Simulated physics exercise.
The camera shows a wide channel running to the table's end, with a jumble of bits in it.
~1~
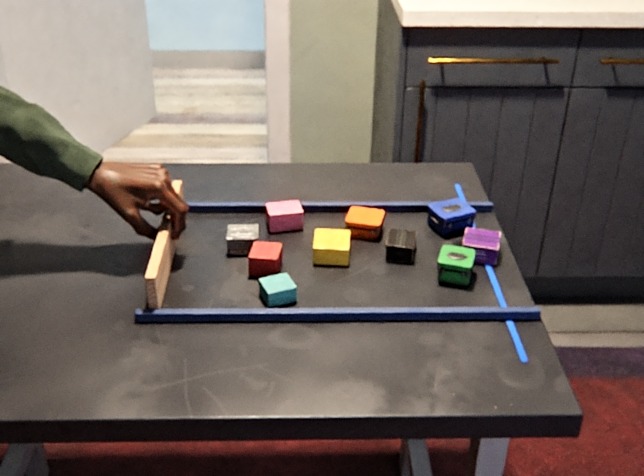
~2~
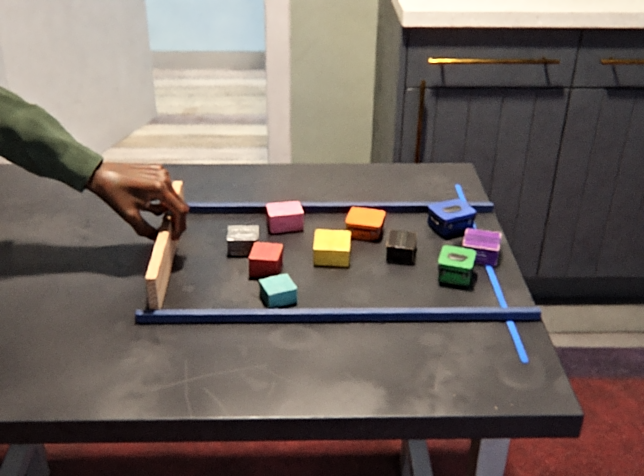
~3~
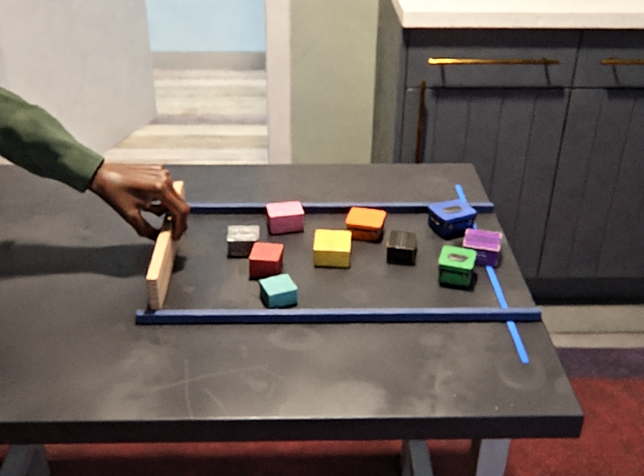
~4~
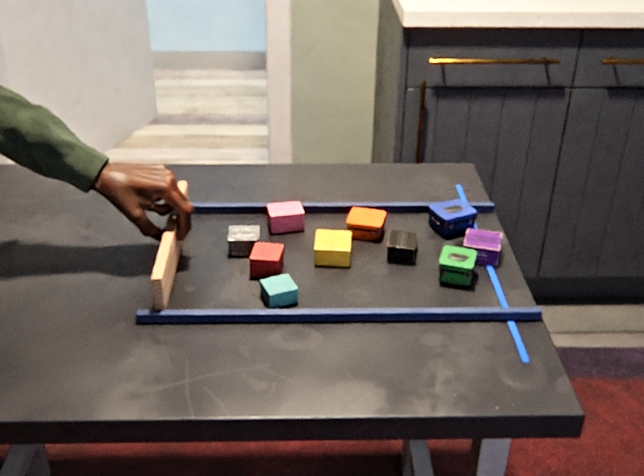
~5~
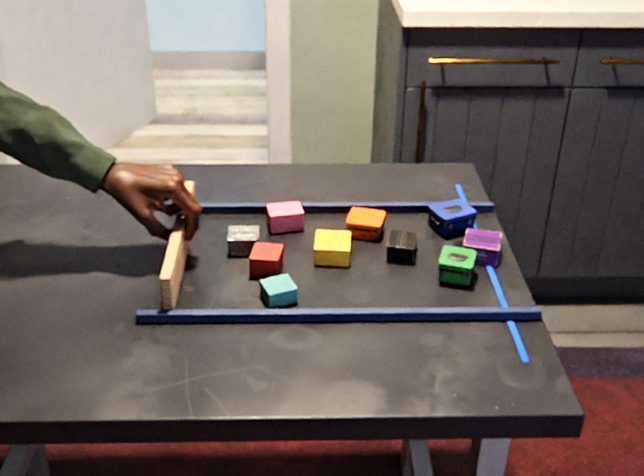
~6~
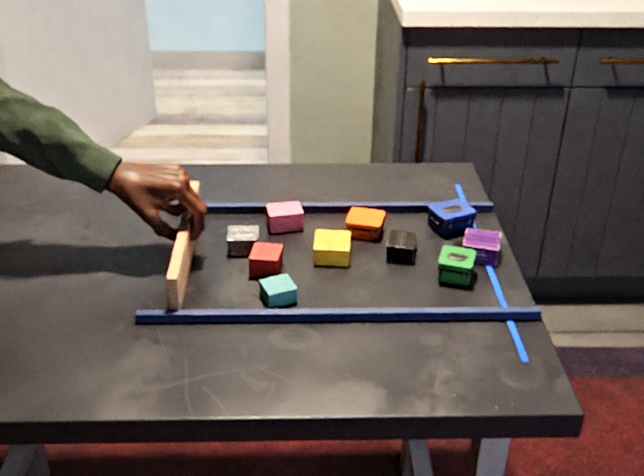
A hand slowly slides an upright wooden board right toward colourful blocks between blue rails.
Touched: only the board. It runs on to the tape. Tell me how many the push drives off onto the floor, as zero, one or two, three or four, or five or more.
Pretty sure the pieces that leave the surface number five or more this time.
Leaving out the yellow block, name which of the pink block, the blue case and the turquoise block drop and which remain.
The pink block holds on, the blue case drops off, the turquoise block holds on.
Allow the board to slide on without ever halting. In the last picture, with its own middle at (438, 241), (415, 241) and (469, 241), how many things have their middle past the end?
3, 1, 5.
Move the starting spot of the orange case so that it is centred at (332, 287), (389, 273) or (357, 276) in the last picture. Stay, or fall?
Results in order - down; down; down.
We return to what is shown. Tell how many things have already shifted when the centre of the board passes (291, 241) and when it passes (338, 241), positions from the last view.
I make it 5 at the first spot and 7 at the other.
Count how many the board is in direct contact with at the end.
I count 4 of them.
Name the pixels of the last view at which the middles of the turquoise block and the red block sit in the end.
You'll see the turquoise block at (517, 293), with the red block at (504, 258).
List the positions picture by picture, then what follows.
In the first picture, purple box (481, 246); blue case (451, 217); green case (456, 266); board (167, 241); tape (485, 258).
In the second picture, blue case (451, 218); red block (266, 260).
In the third picture, green case (456, 267); yellow block (332, 248).
In the fourth picture, purple box (482, 247); turquoise block (279, 291).
In the fifth picture, blue case (451, 218); orange case (366, 225).
In the sixth picture, purple box (481, 247); blue case (451, 218); green case (456, 267); board (186, 242); tape (485, 258).
Soon after, none off yet; purple box at rest near (481, 247); blue case at rest near (451, 218); green case at rest near (456, 267).
After that, one off so far; purple box on its way down near (532, 425); blue case tilting well over near (523, 231); green case displaced about its own width near (489, 273).
In the end, the number that fall off is five or more; gone, yellow block, orange case, black box, green case, blue case and purple box.
